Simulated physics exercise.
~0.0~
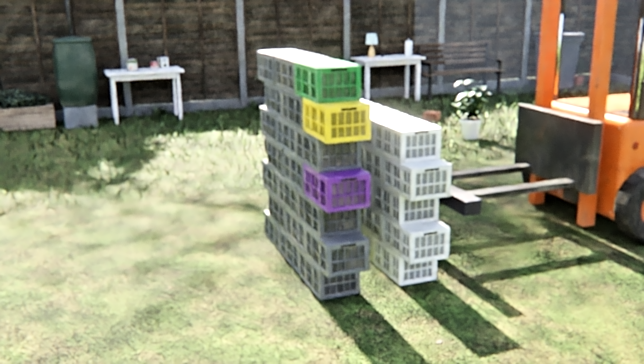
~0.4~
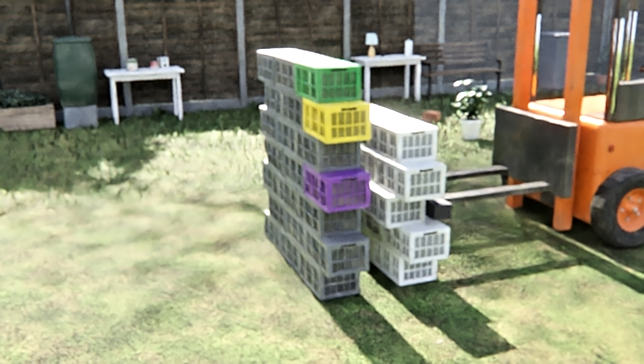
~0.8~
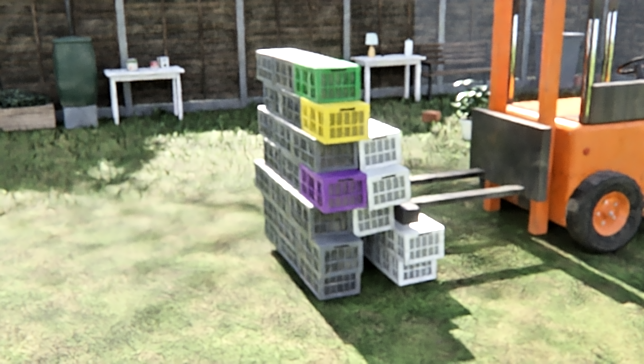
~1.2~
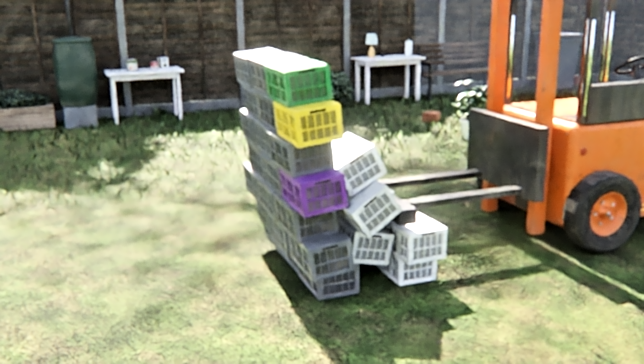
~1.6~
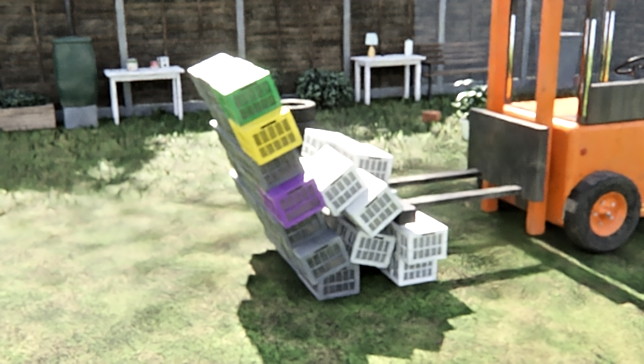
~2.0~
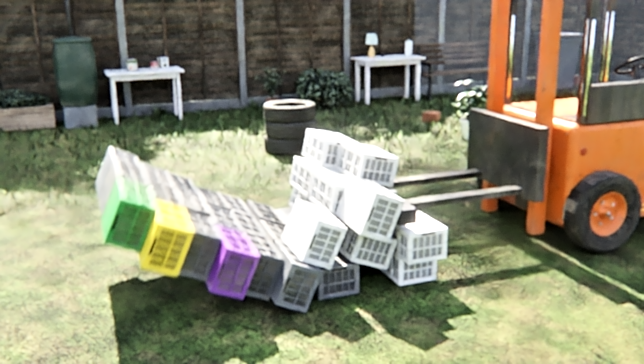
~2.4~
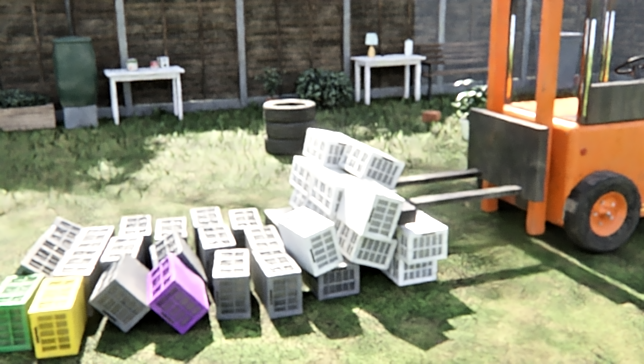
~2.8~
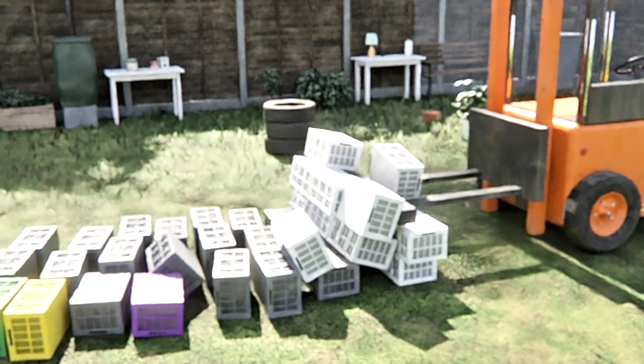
The clip opens on two close-set stacks of plastic crates on a lawn, one grey with green, yellow and purple crates at its near end, the other pale. An orange forklift drives in from the right, its beam pushing the pale stack's middle leftward into the grey one. The forklift stops as the pale crates tilt and slump against their neighbour. The grey stack leans left, then topples almost as one piece and spreads across the grass. At the end, the green and yellow crates lie far left, the purple one nearby, beside a jumbled pale heap.
